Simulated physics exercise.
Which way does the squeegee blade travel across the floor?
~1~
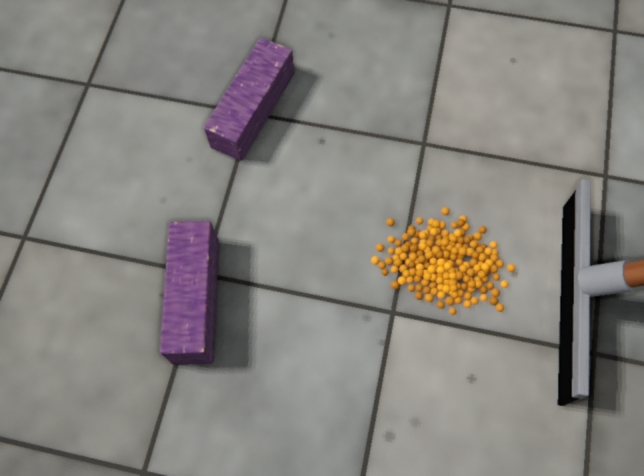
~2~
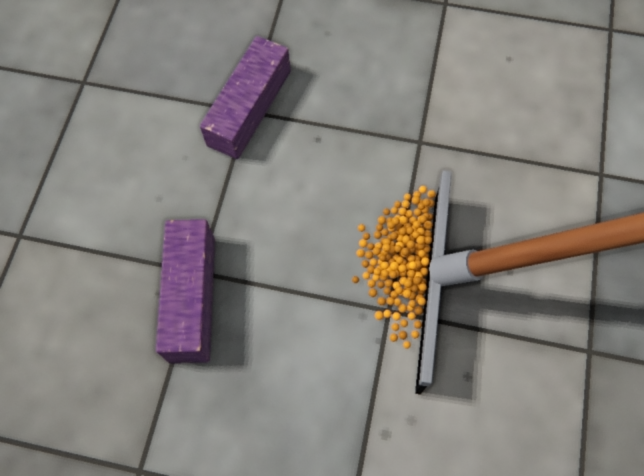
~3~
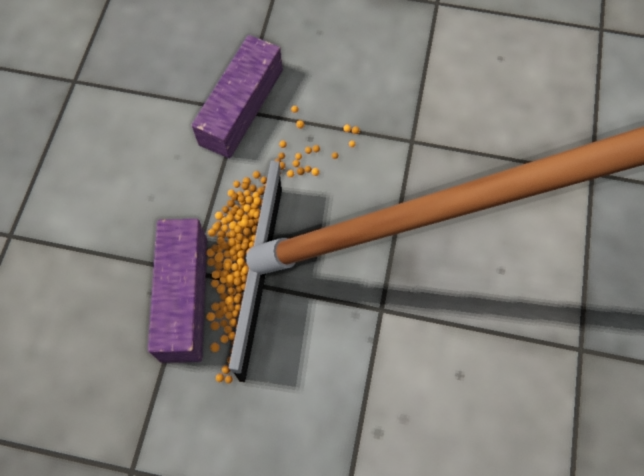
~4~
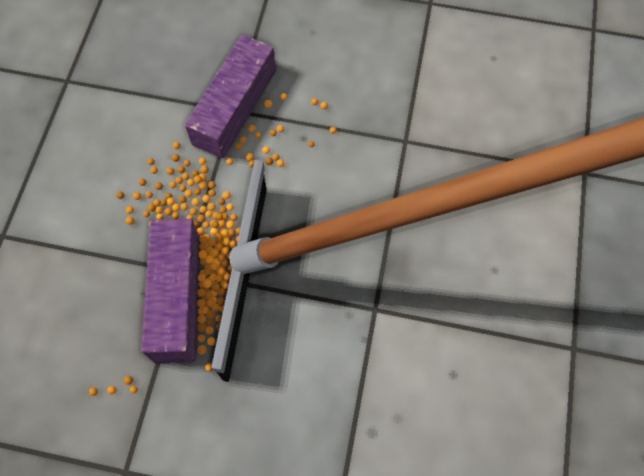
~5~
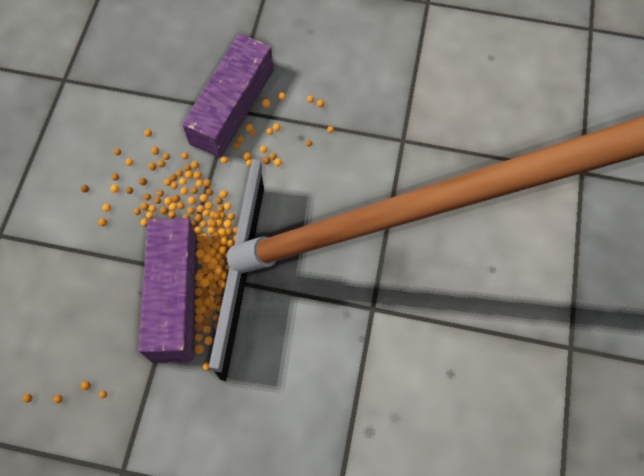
The blade moves to the left, pushing the orange kernels towards the purple blocks.
